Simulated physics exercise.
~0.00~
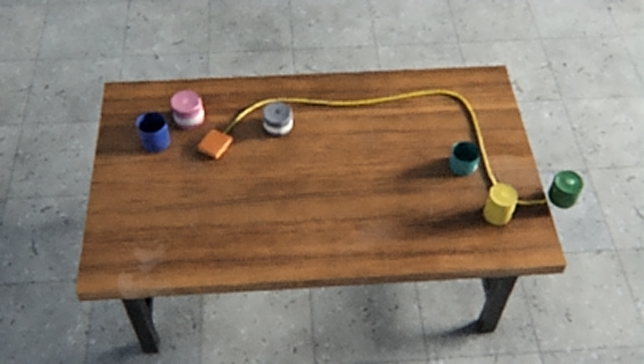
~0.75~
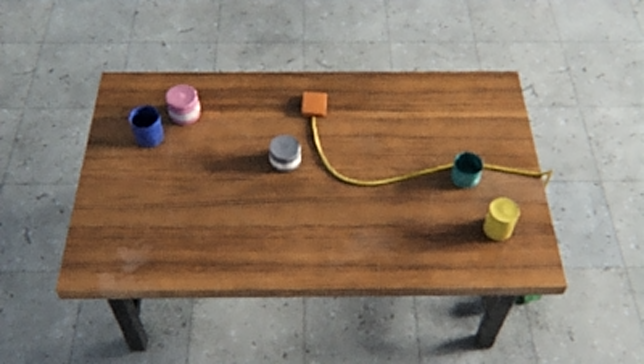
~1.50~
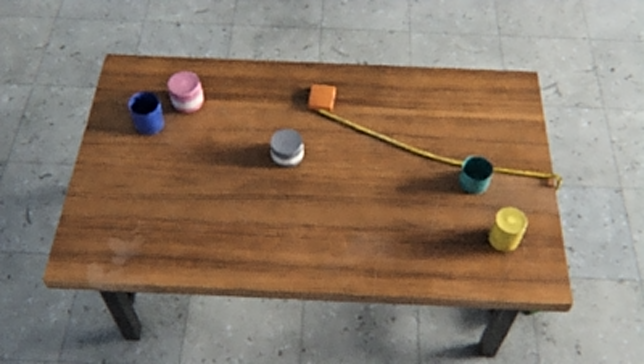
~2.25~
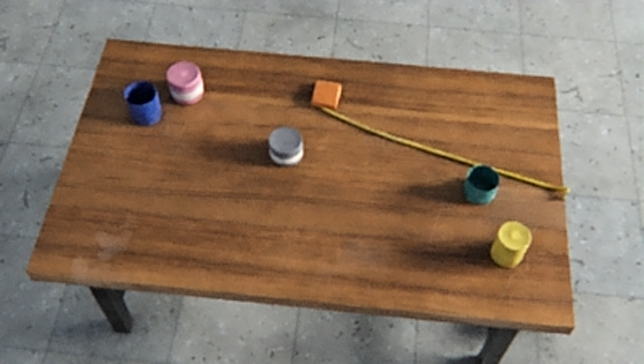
A wooden table holds cups as a falling green object drags a corded orange block right.
